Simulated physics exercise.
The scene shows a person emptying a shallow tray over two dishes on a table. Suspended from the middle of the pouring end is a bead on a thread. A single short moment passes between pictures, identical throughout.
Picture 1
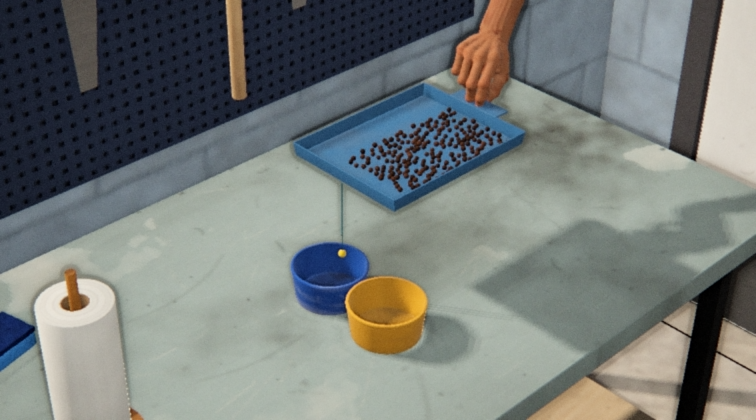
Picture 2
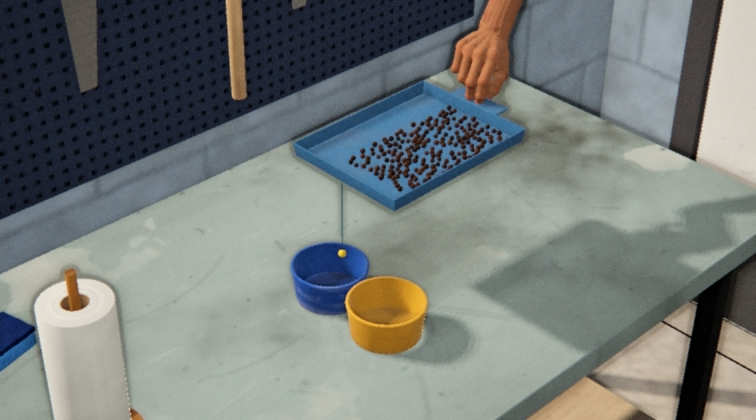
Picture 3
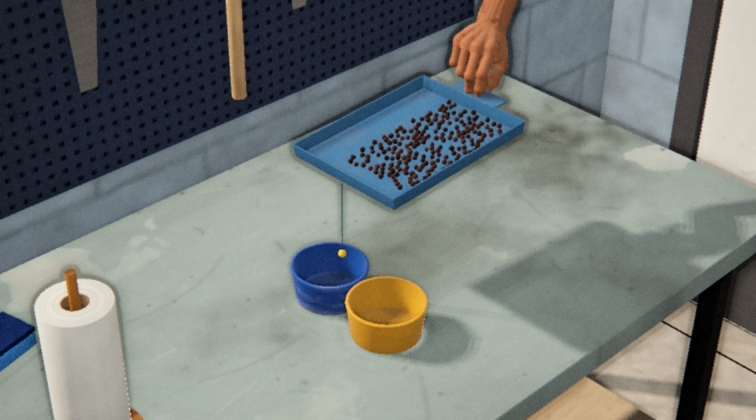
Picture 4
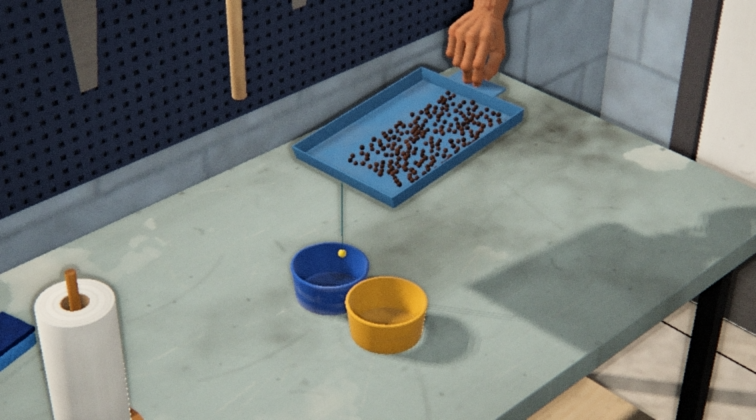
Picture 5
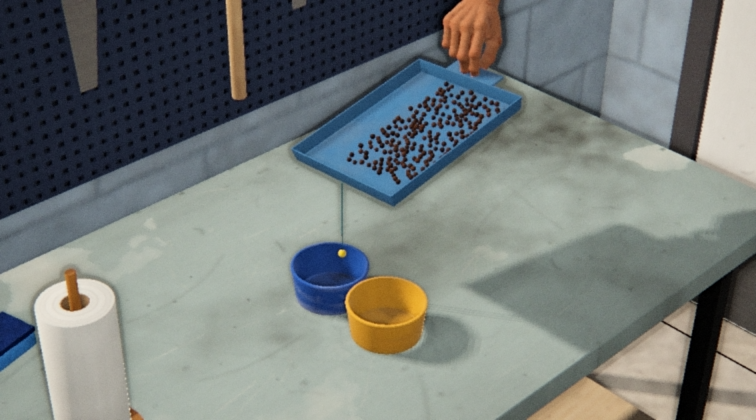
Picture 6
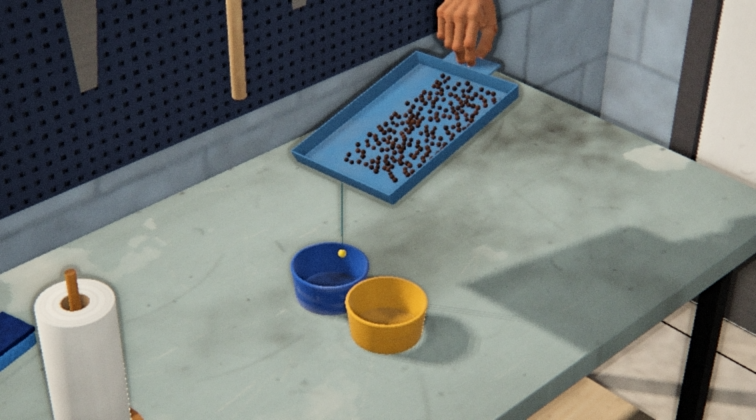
A hand gripped a blue tray of small brown berries above a blue dish and a yellow one, then gradually raised the handle end, tilting the tray toward its left front corner.
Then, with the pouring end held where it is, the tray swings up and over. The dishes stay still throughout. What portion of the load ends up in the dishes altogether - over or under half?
I expect the dishes to receive the lesser amount.
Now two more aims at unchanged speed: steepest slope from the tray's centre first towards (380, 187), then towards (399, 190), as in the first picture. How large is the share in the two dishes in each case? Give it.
Somewhere close to 90 % the first time, 80 % the second.
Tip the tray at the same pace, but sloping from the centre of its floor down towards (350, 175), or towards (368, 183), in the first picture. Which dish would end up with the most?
On the first try it's the left-side dish, on the second the right-side dish.
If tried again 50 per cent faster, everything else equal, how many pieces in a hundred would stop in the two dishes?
Close to 20 in a hundred.
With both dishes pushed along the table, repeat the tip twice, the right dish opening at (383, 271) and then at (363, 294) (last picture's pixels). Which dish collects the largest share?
Try 1: The leftmost dish; try 2: The leftmost dish.
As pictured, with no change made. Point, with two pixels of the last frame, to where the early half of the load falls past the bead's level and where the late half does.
First roughly (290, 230), then roughly (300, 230).
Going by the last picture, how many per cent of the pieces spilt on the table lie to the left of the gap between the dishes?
Near 100 in a hundred.
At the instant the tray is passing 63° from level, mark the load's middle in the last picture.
Roughly at (323, 163).
Shortly afterwards, tray tipped steeply; the bulk on the tray; only a few outside both; a little in the air.
Next, tray tipped past a quarter turn; near two thirds on the tray; only a few in the left dish; near a quarter outside both; a little in the air.
Some moments later, tray tipped past a quarter turn; near a quarter in the left dish; the bulk outside both.
In the end, tray tipped past a quarter turn; none at all in the right dish; near a quarter in the left dish; the bulk outside both.
